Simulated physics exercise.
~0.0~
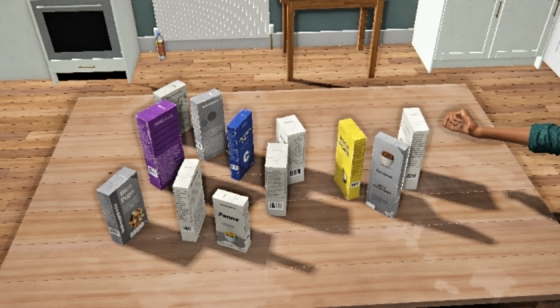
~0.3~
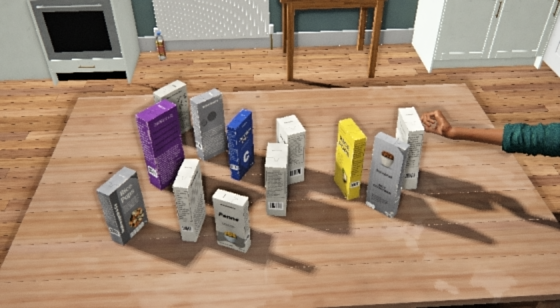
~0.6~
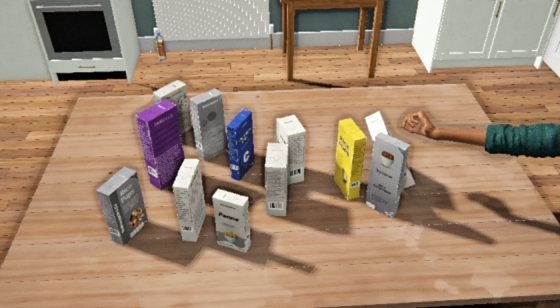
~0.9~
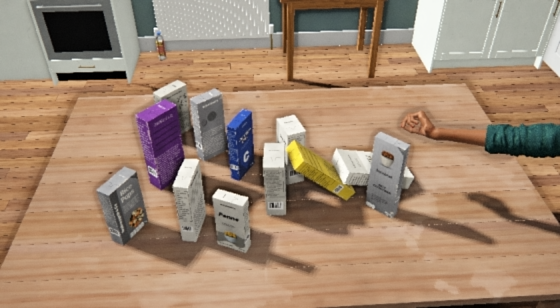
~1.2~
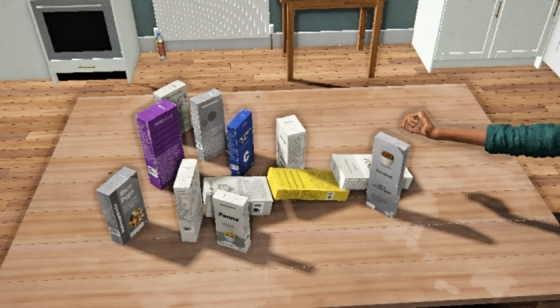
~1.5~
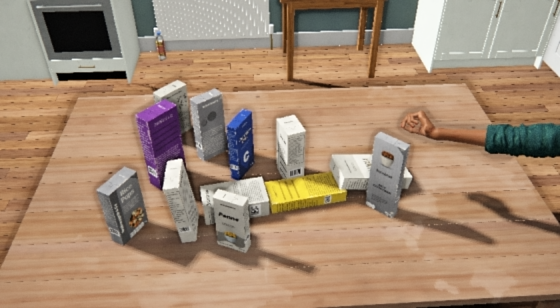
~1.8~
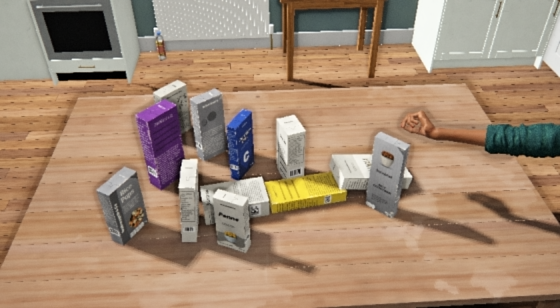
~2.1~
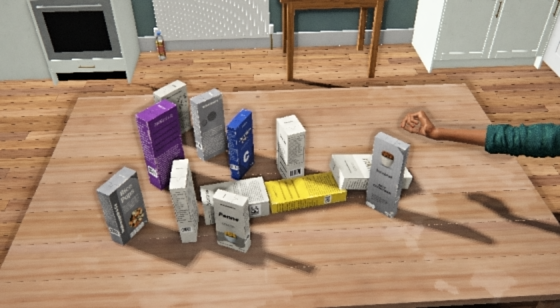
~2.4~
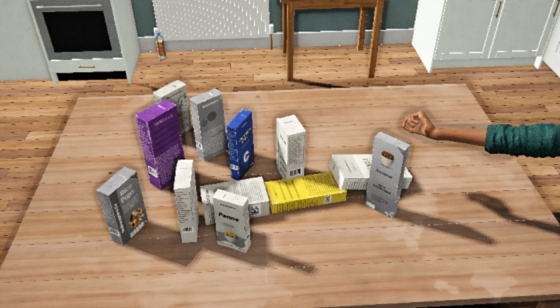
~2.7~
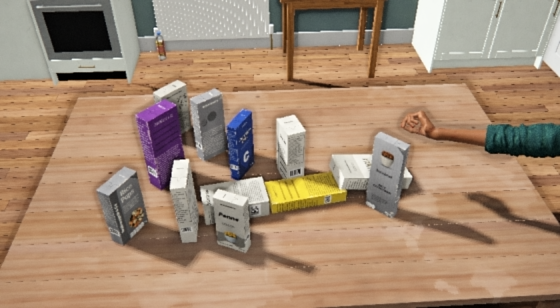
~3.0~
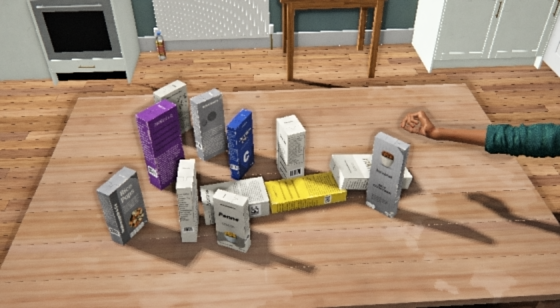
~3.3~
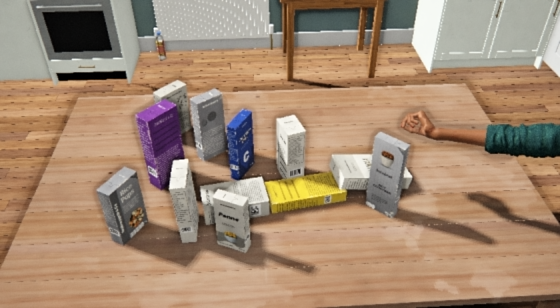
Hand tipping a pale box at right, which topples the yellow box and another pale one leftward, leaving purple and blue standing.
